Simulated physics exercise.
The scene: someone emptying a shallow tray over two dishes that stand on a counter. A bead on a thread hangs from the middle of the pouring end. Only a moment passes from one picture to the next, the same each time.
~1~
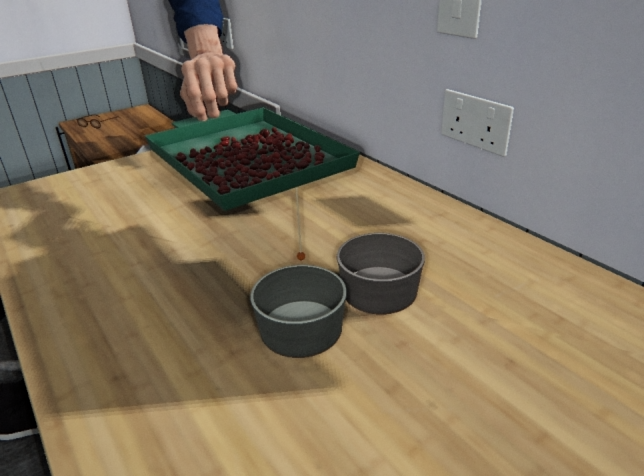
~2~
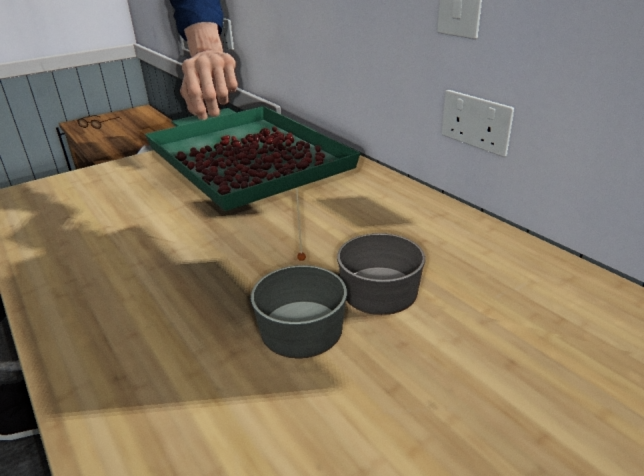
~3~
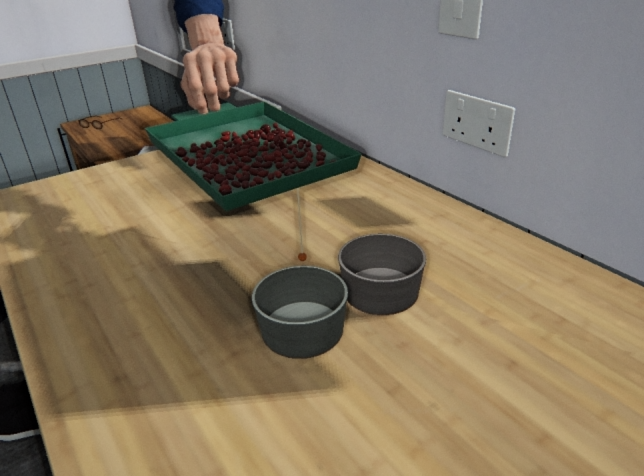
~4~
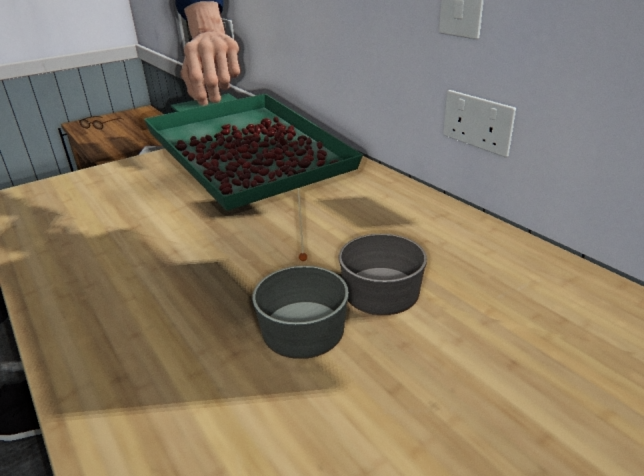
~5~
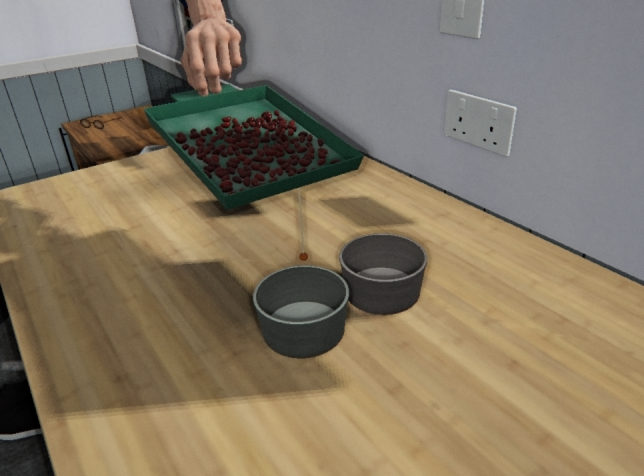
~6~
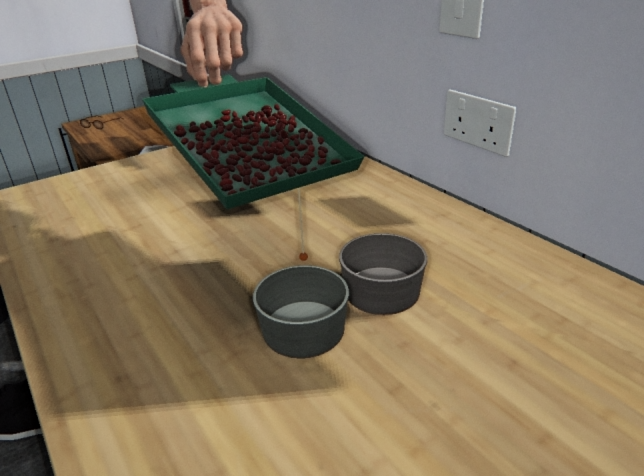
A hand slowly raised the back of a green tray of dark red beans, tilting it slightly toward the right front corner, while two grey dishes stayed still and empty on the wooden counter.
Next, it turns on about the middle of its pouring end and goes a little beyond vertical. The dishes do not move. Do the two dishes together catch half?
In the dishes lies the larger part of it.
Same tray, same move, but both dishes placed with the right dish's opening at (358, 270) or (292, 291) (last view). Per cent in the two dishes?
Roughly 90 per cent, and 40 per cent.
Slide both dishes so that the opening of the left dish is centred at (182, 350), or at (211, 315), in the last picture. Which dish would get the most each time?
In turn: The right-hand dish; the right-hand dish.
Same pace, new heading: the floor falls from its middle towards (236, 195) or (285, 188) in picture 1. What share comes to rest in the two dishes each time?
First some 40, then 80 per cent.
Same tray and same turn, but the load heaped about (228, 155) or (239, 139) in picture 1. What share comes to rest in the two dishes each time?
Roughly 80 per cent, and 90 per cent.
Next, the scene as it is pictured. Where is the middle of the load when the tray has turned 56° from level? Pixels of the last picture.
At about (290, 141).
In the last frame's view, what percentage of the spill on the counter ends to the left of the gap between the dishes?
About 40 per cent.
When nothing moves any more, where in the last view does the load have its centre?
At about (334, 318).
Soon, tray tipped steeply; all on the tray.
A while on, tray tipped right over; nearly all on the tray; a stray few in the left dish.
Towards the end, tray tipped past a quarter turn; about half in the left dish; about a third in the right dish; about a quarter outside both.
Finally, tray tipped past a quarter turn; about half in the left dish; about a third in the right dish; about a quarter outside both.
